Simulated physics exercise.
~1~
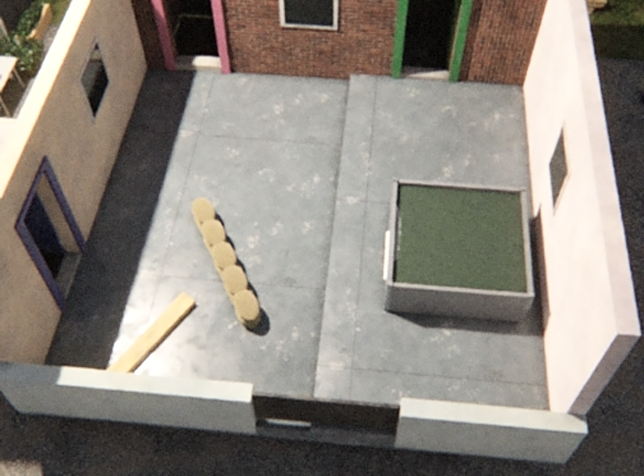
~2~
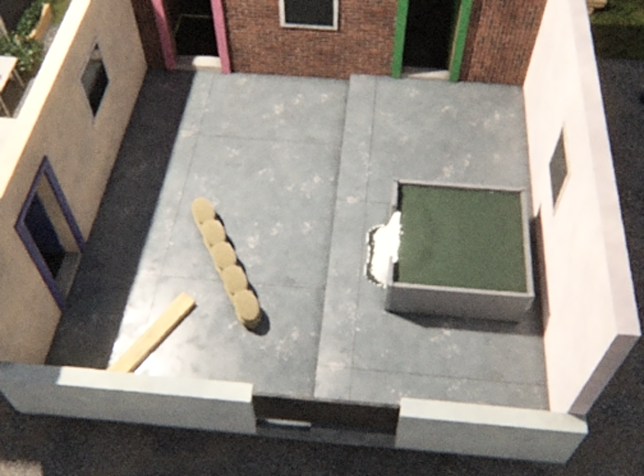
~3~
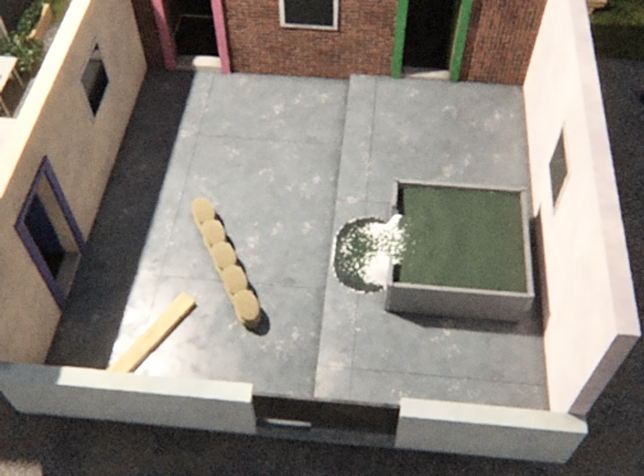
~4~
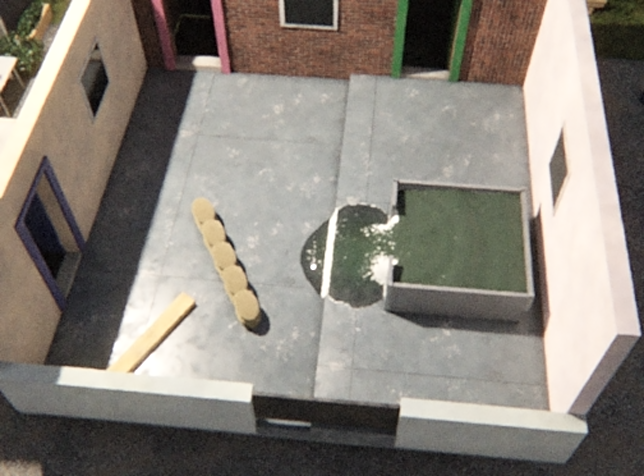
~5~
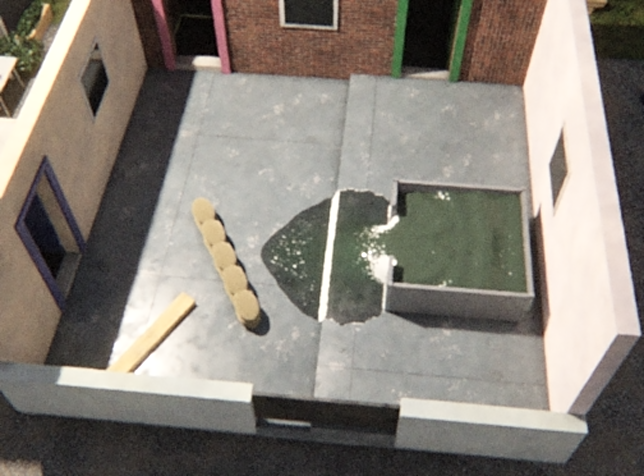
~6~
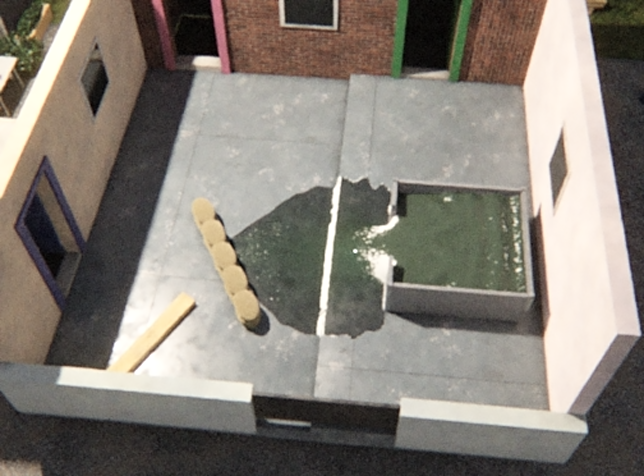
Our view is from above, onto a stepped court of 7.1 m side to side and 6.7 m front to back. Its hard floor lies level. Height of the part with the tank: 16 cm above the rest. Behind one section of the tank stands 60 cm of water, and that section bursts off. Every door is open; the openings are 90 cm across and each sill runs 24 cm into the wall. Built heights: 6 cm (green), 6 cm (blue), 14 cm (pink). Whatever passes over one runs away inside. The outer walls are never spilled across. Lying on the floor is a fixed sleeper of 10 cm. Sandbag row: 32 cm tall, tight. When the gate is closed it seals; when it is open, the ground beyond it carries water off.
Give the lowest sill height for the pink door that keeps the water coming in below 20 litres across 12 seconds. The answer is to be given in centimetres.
I would say about 13.5 cm.
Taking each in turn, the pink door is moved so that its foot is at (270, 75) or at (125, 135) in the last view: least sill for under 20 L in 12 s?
About 9.0 cm, then about 8.5 cm.
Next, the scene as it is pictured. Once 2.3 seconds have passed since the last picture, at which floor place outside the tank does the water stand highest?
At about pixel (148, 68).
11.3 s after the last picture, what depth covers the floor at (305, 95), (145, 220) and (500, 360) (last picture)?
Taking the spots in order: About 7, 5 and 0 centimetres.
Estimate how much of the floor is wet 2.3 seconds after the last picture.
Approximately 35 % of it.
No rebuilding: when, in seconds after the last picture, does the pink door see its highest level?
Around 3.0 s.
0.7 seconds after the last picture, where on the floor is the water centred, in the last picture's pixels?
Around (405, 257).
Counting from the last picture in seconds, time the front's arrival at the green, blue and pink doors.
Green not within the 12 s, blue 4.5 s, pink 2.2 s.
Then, 0.7 s after the last picture water covers 15 % of the floor, deepest (34 cm) near (382, 252); it has not reached the pink door.
Then, 2.3 s after the last picture water covers 35 % of the floor, deepest (30 cm) near (148, 68); 8 cm at the pink door, 0 litres in over its 14 cm sill.
Then, 11.3 s after the last picture water covers 60 % of the floor, deepest (11 cm) near (36, 389); 9 cm at the pink door, 17 litres in over its 14 cm sill.
At the pink door as built, the water peaked near 21 cm, 3.1 s after the last picture.
Run again over the same 12 s with other heights there, 26 litres in over 12.5 cm, 14 litres over 14.5 cm. The limit of 20 litres is kept from about 13.5 cm up.
